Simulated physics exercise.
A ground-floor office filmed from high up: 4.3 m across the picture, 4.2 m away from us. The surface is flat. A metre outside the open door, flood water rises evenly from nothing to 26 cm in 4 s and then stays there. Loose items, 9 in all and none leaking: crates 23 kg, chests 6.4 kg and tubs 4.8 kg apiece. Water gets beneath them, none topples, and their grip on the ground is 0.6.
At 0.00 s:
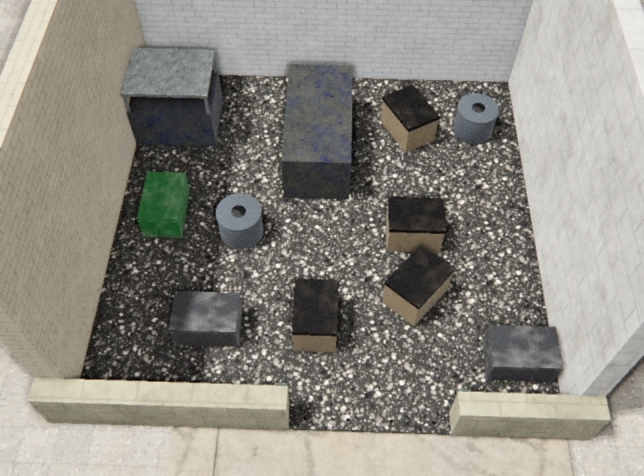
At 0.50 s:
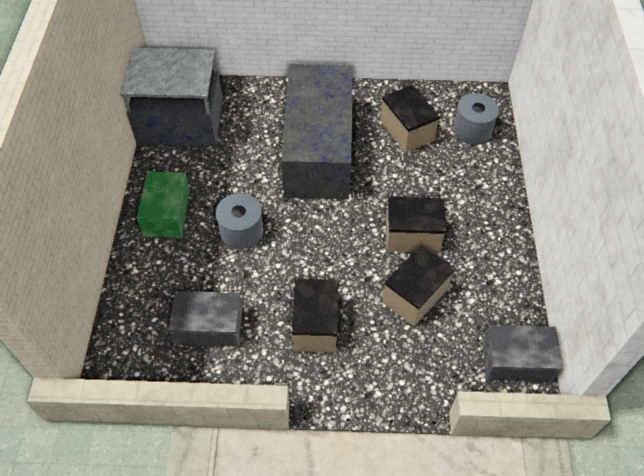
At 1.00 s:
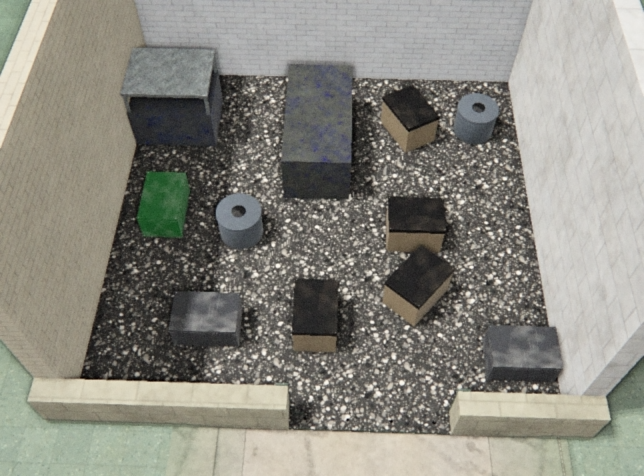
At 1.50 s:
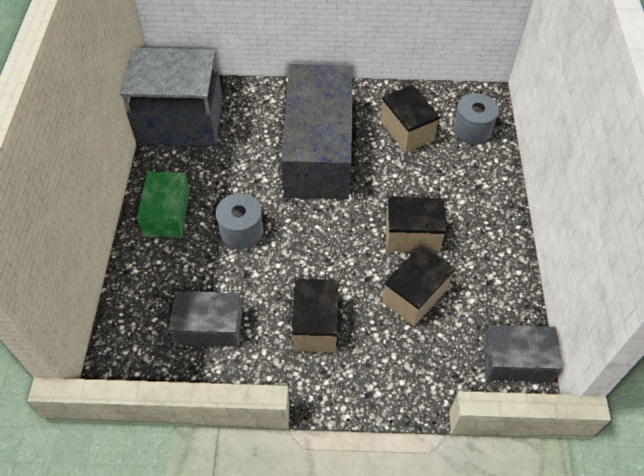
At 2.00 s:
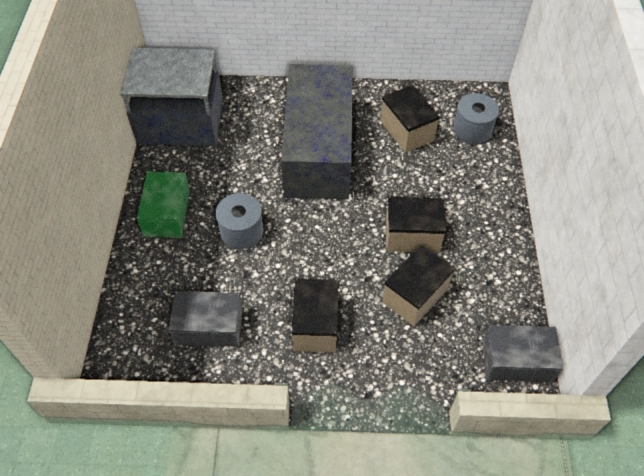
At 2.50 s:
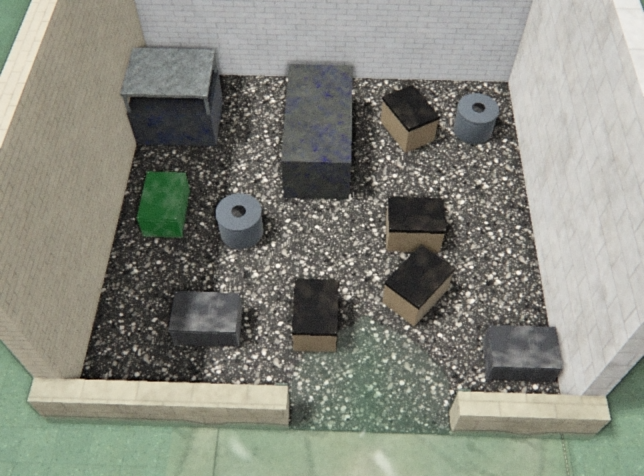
A walled room of crates and tubs sits still as greenish water enters through the front gap.
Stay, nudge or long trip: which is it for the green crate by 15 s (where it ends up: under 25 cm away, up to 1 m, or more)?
Green crate ends far away.
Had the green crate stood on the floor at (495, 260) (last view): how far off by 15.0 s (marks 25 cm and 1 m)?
It is nudged along.
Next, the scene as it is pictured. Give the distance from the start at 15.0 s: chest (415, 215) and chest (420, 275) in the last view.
In turn: 150 cm, 250 cm.
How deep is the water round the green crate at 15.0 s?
About 14 cm.
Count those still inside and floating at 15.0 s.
At that moment 9.
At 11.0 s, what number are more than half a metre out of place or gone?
I count 6.
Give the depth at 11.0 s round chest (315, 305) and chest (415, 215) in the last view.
About 8 and 17 cm.
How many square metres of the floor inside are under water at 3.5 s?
About 3.5 m2.
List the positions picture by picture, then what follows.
The first frame shows the green crate at (162, 195), on the bottom; water covers 0.0 m2; 0 of 9 have shifted.
The second frame shows the green crate at (162, 195) rests on the ground; 0.0 m2 under water; 0 of 9 have shifted.
The third frame shows the green crate at (162, 195), on the bottom; water covers 0.0 m2; 0 of 9 have shifted.
The fourth frame shows the green crate at (162, 195) rests on the ground; water covers 0.0 m2; 0 of 9 have shifted.
The fifth frame shows the green crate at (162, 195), on the bottom; water covers 0.2 m2; 0 of 9 have shifted.
The sixth frame shows the green crate at (162, 195), on the bottom; water covers 0.9 m2; 0 of 9 have shifted.
After 3.5 s the green crate is near (162, 195), 0.0 m from its start, aground; 0 afloat.
After 6.8 s the green crate is near (161, 195), 0.0 m from its start, aground; 5 afloat.
After 11.0 s the green crate is near (116, 295), 1.2 m from its start, afloat; 7 afloat.
After 15.0 s the green crate is near (228, 302), 1.5 m from its start, afloat; 9 afloat.
